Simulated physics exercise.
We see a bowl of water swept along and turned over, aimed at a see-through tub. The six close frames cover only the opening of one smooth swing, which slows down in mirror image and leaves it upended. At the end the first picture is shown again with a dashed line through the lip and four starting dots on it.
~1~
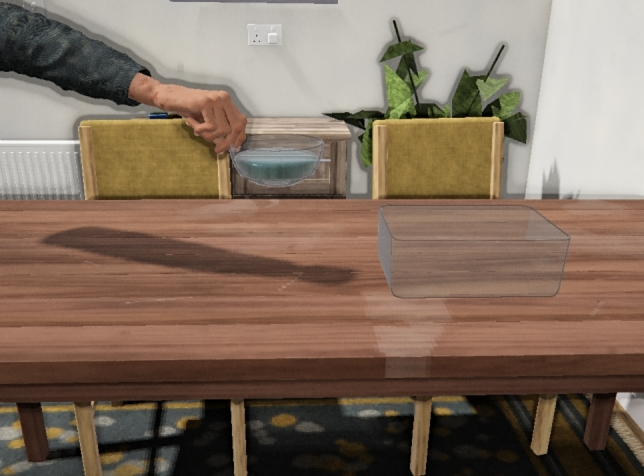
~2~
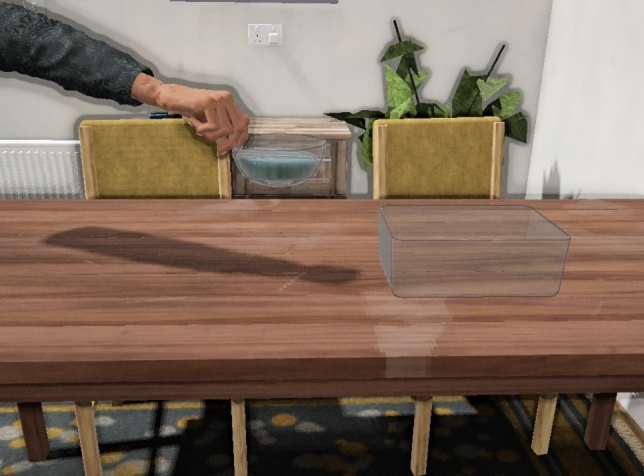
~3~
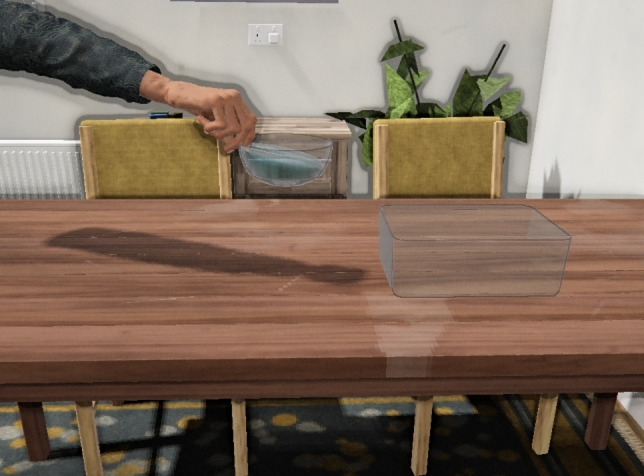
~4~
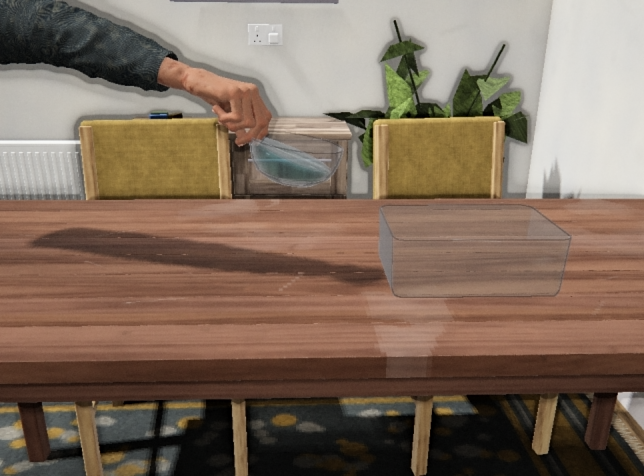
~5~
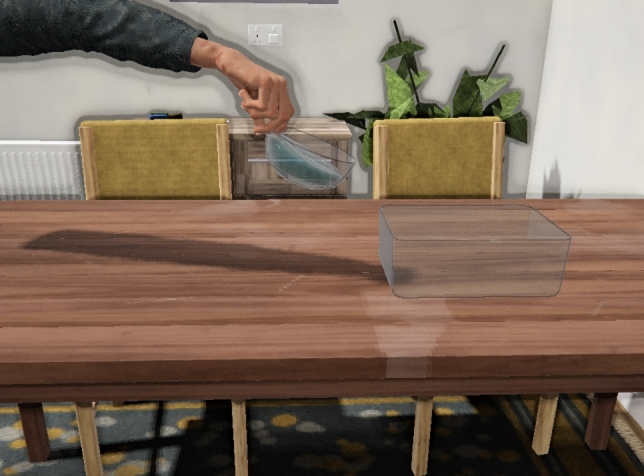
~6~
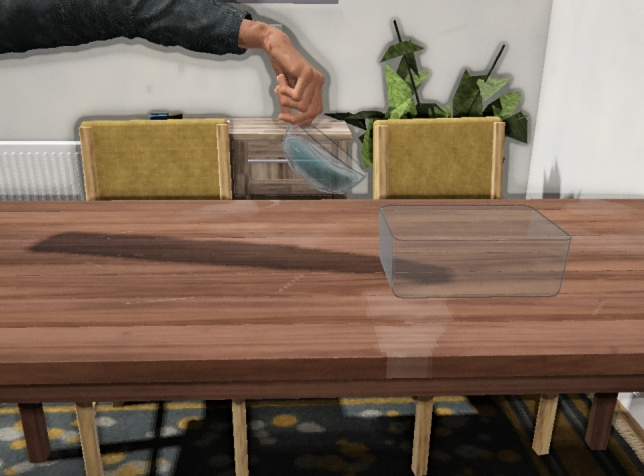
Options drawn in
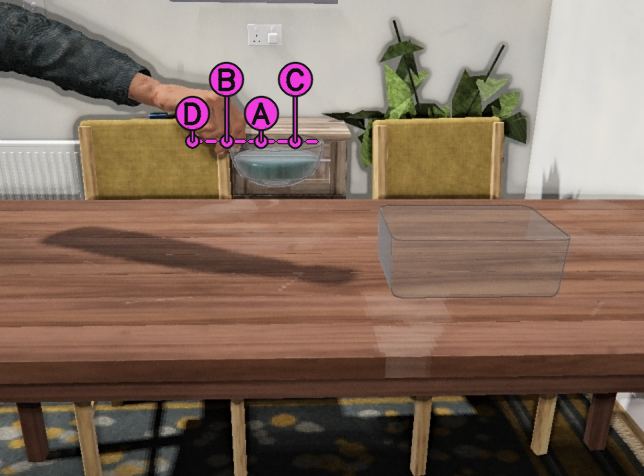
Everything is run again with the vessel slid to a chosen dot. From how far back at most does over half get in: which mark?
Use place C.
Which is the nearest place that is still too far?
It is A.
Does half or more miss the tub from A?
Yes, it does.
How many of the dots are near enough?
One.
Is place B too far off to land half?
Yes.
On the marked copy, A at (261, 141); B at (226, 141); C at (295, 141); D at (192, 141).
With A, about 11 % lands in the tub, 84 % falls short and 5 % goes beside or beyond.
With B, about 0 % lands in the tub, 96 % falls short and 4 % goes beside or beyond.
With C, about 78 % lands in the tub, 16 % falls short and 6 % goes beside or beyond.
With D, about 0 % lands in the tub, 100 % falls short.
